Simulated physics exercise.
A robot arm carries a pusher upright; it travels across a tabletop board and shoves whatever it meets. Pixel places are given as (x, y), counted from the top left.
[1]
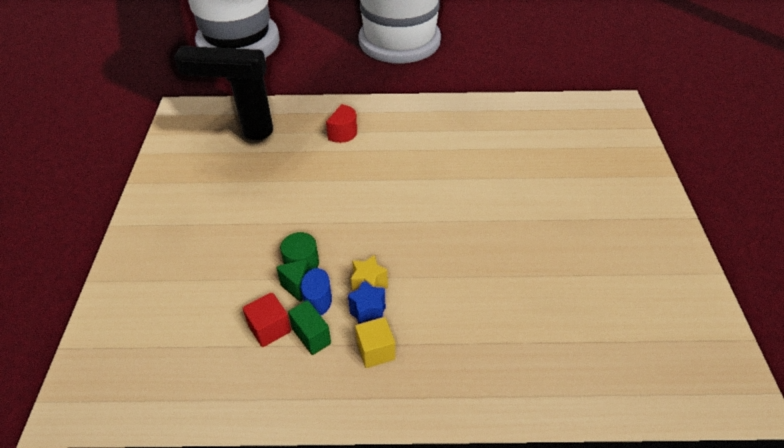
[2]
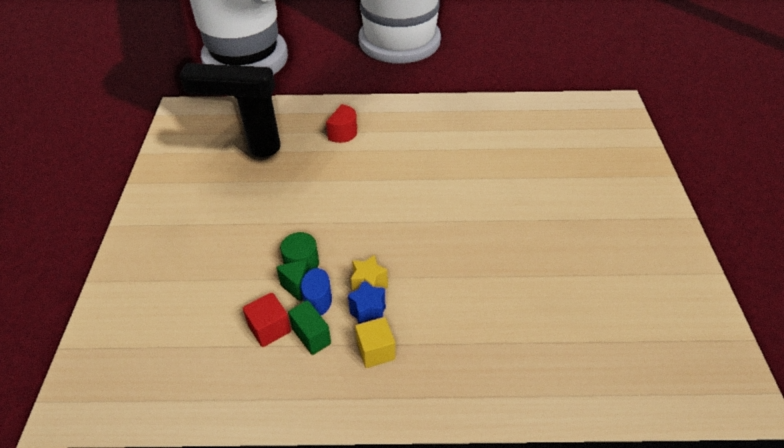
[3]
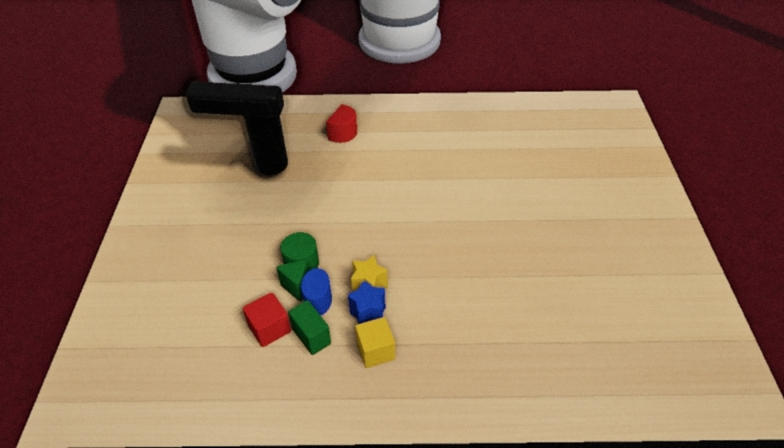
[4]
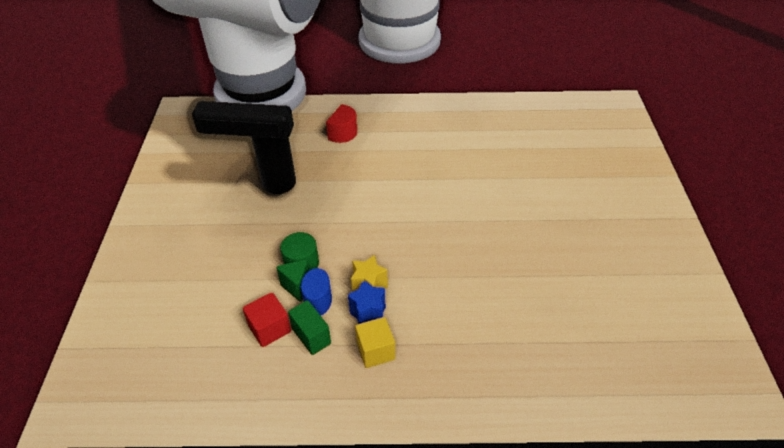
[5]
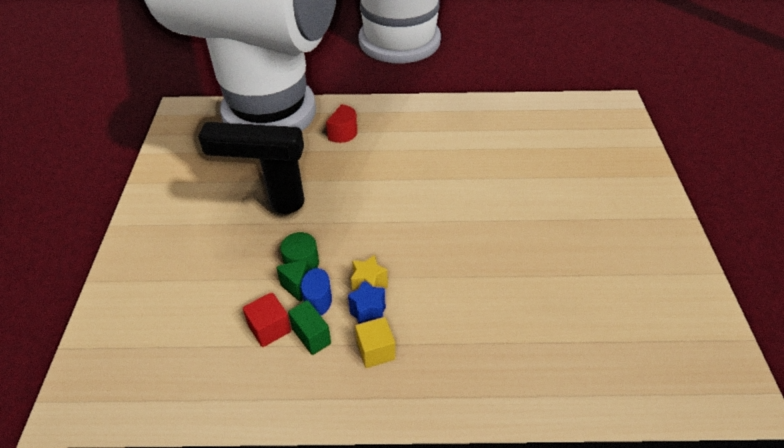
To begin with, a black pusher stands near the upper left of a wooden board, with a red block to its right and a cluster of coloured blocks below. The pusher then slides steadily down and slightly right, nearing the green circular block, as a white robot arm comes further into view behind it and the blocks stay still.
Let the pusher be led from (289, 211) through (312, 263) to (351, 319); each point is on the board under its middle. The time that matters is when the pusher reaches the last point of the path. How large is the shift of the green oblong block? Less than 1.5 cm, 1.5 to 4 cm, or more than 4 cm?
1.5-4 cm.
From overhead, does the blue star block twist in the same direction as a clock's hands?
I'd say no.
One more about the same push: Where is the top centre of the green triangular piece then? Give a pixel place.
Its top middle: (278, 324).
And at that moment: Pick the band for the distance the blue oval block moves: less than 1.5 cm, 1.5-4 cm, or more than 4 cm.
I'd go with over 4 cm for this block.
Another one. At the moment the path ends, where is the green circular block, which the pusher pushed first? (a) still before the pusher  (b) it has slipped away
The one that fits is b, it has slipped away.
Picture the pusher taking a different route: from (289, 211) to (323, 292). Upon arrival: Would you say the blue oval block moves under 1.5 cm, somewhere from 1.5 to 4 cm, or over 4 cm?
My estimate: Beyond 4 cm.
The first path, step by step. One third of the way, pusher at (301, 237); green triangular piece at (291, 279), turned 20° clockwise; green circular block at (301, 256).
Two thirds of the way, pusher at (321, 273); green triangular piece at (285, 313), turned 45° clockwise; green circular block at (311, 295); green oblong block at (310, 333), turned 15° anticlockwise; blue oval block at (337, 319), turned 45° anticlockwise.
At the end, pusher at (350, 310); green triangular piece at (278, 324), turned 65° clockwise; green circular block at (316, 324); green oblong block at (300, 353), turned 15° anticlockwise; blue oval block at (342, 344), turned 130° anticlockwise; blue star block at (384, 304), turned 35° anticlockwise.
